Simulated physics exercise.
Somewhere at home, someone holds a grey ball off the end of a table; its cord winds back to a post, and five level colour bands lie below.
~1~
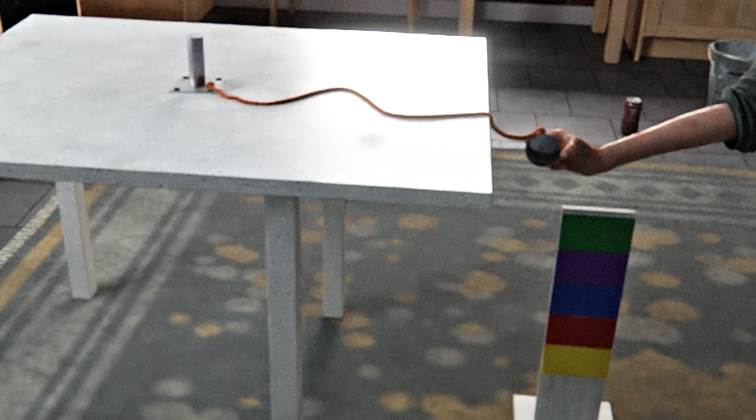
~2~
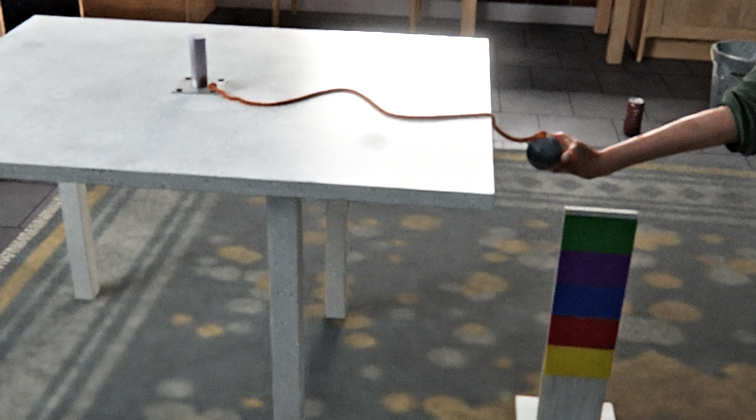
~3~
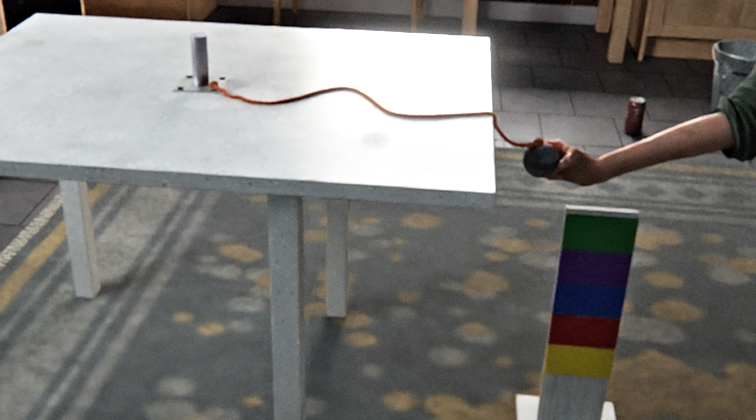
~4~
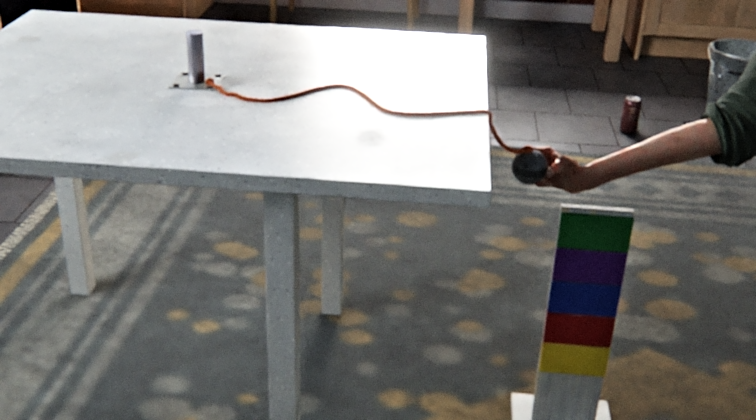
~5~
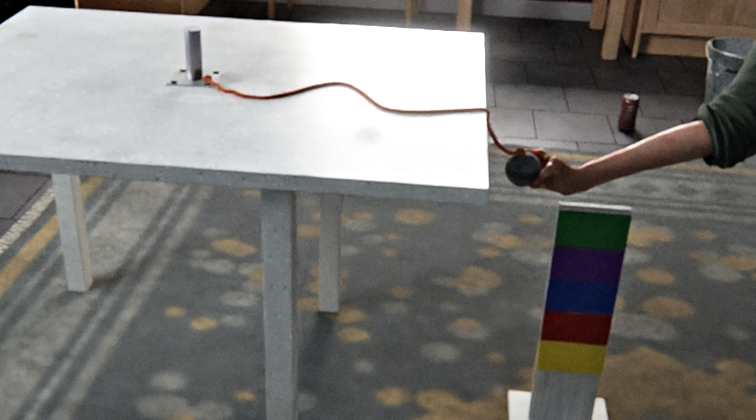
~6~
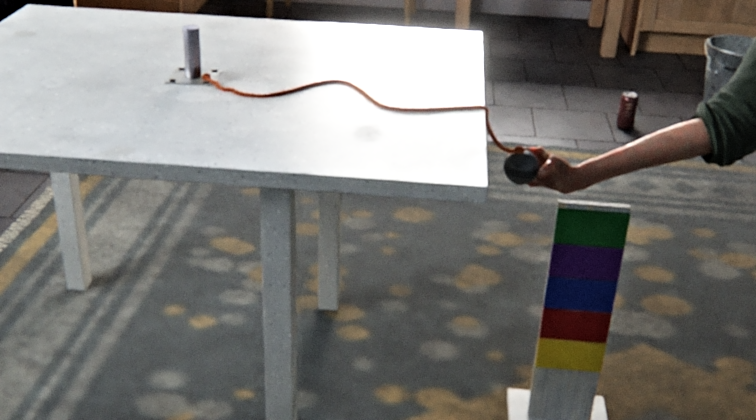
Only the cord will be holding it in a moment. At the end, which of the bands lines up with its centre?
The band that lines up is purple.
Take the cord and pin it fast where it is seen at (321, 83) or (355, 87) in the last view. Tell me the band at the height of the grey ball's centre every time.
First try green, second try green.
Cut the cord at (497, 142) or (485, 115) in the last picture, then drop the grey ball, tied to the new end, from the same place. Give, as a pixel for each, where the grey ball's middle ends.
In that order: (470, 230) and (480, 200).
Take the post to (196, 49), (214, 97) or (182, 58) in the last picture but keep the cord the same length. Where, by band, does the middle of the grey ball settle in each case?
First try: Green; second try: Blue; third try: Green.
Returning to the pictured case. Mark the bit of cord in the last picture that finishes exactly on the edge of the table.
(413, 110).
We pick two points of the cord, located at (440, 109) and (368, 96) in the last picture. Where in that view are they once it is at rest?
First: (484, 136). Second: (428, 99).
A little later, ball near (475, 247); level with purple.
Next, ball near (480, 250); level with purple.
When it is over, ball near (474, 250); level with purple. At purple.
